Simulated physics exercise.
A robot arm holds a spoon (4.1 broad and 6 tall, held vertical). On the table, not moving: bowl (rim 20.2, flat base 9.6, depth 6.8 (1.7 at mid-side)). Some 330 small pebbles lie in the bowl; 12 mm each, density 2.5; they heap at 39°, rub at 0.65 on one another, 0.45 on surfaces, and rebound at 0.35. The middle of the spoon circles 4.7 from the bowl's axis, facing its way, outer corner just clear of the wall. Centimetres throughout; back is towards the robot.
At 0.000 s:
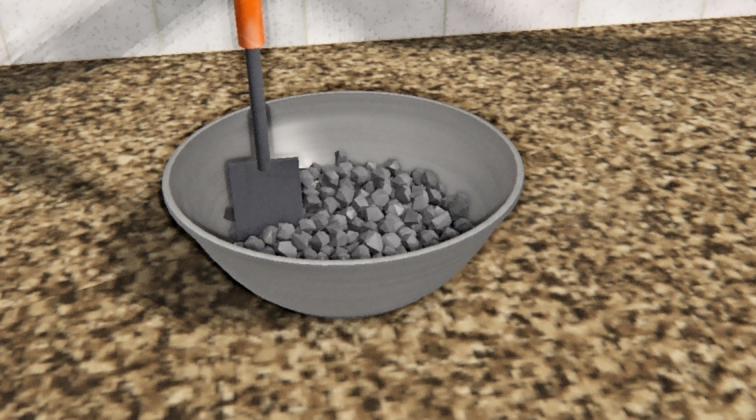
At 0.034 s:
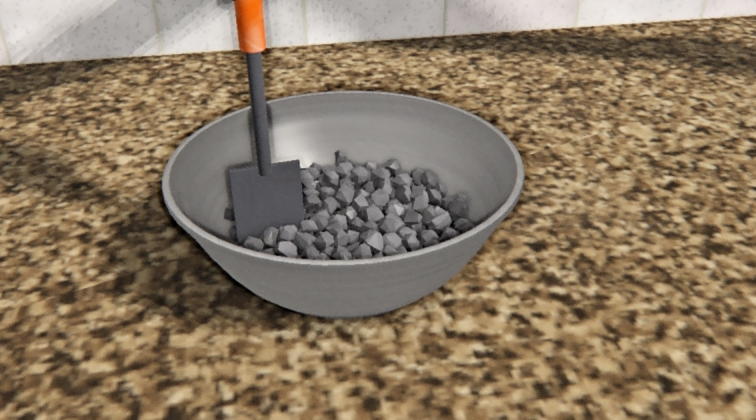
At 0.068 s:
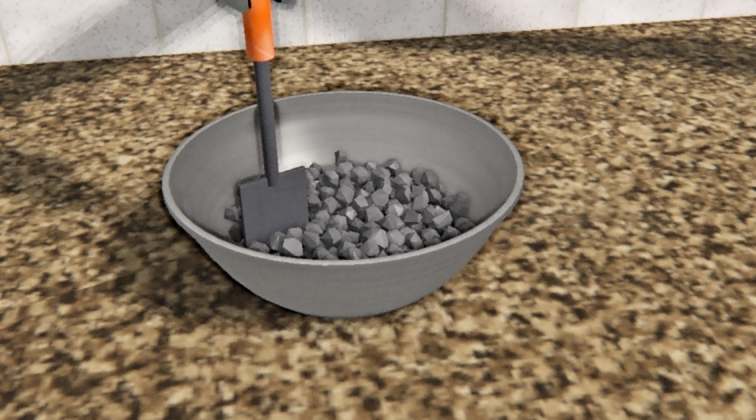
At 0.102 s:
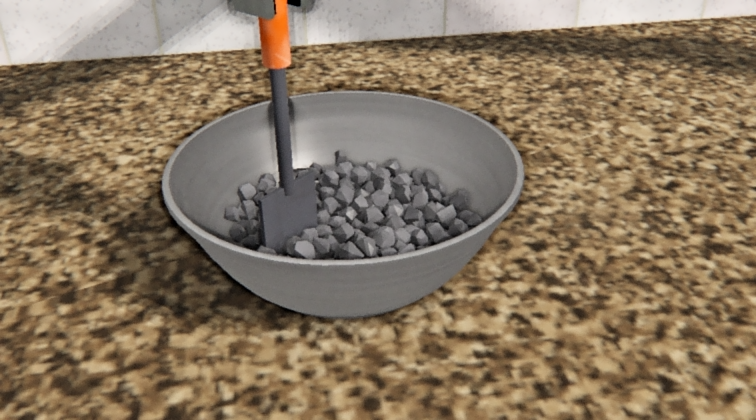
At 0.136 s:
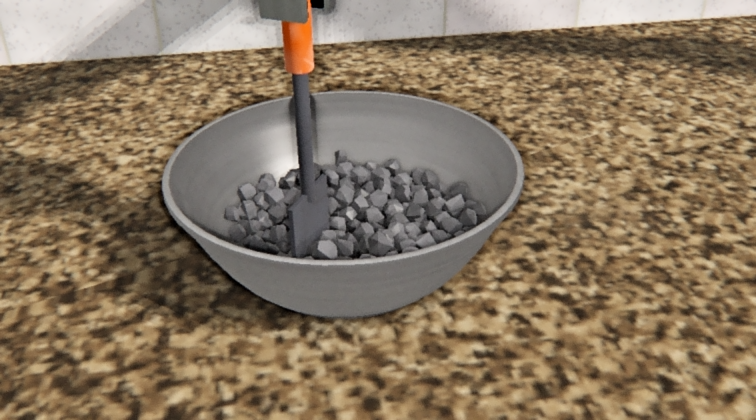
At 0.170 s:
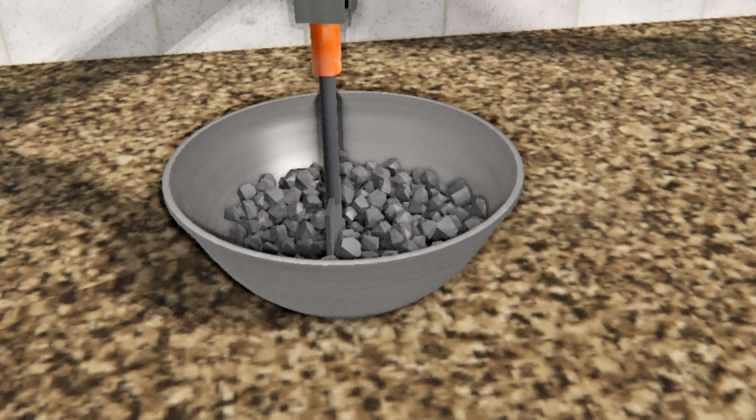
On a speckled brown countertop, a gray bowl holds a heap of small gray stones, with an upright orange-handled tool's flat dark blade among them at the left. The tool sweeps rightward through the near side of the stones, turning until its blade is edge-on, as its gray holder comes into view above.
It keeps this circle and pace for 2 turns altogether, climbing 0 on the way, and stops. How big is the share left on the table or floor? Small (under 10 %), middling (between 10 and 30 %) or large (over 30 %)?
A middling share, between 10 and 30 %, ends on the table or floor.
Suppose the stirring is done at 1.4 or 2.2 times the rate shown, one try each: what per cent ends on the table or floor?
About 25 and 50 per cent.
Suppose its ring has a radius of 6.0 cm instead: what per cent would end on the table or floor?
Then about 20 per cent.
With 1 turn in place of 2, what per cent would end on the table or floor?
Then about 5 per cent.
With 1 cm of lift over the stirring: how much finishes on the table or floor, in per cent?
About 10 per cent.
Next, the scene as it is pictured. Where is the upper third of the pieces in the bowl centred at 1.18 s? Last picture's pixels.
Near (380, 141).
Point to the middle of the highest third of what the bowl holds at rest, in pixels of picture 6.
Around (269, 253).
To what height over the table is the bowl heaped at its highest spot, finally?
About 8.0 cm.
After 0.67 s, 329° round, highest piece 8 above the table; 303 in the bowl, 21 on the table or floor, 2 in flight or on the tool.
After 1.18 s, 223° round, highest piece 8 above the table; 279 in the bowl, 44 on the table or floor, 3 in flight or on the tool.
After 1.63 s, 0° round, highest piece 8 above the table; 265 in the bowl, 61 on the table or floor.
After 2.33 s, 0° round, highest piece 8 above the table; 265 in the bowl, 61 on the table or floor.
At rest, 265 in the bowl, 61 on the table or floor. That is 19 % on the table or floor.
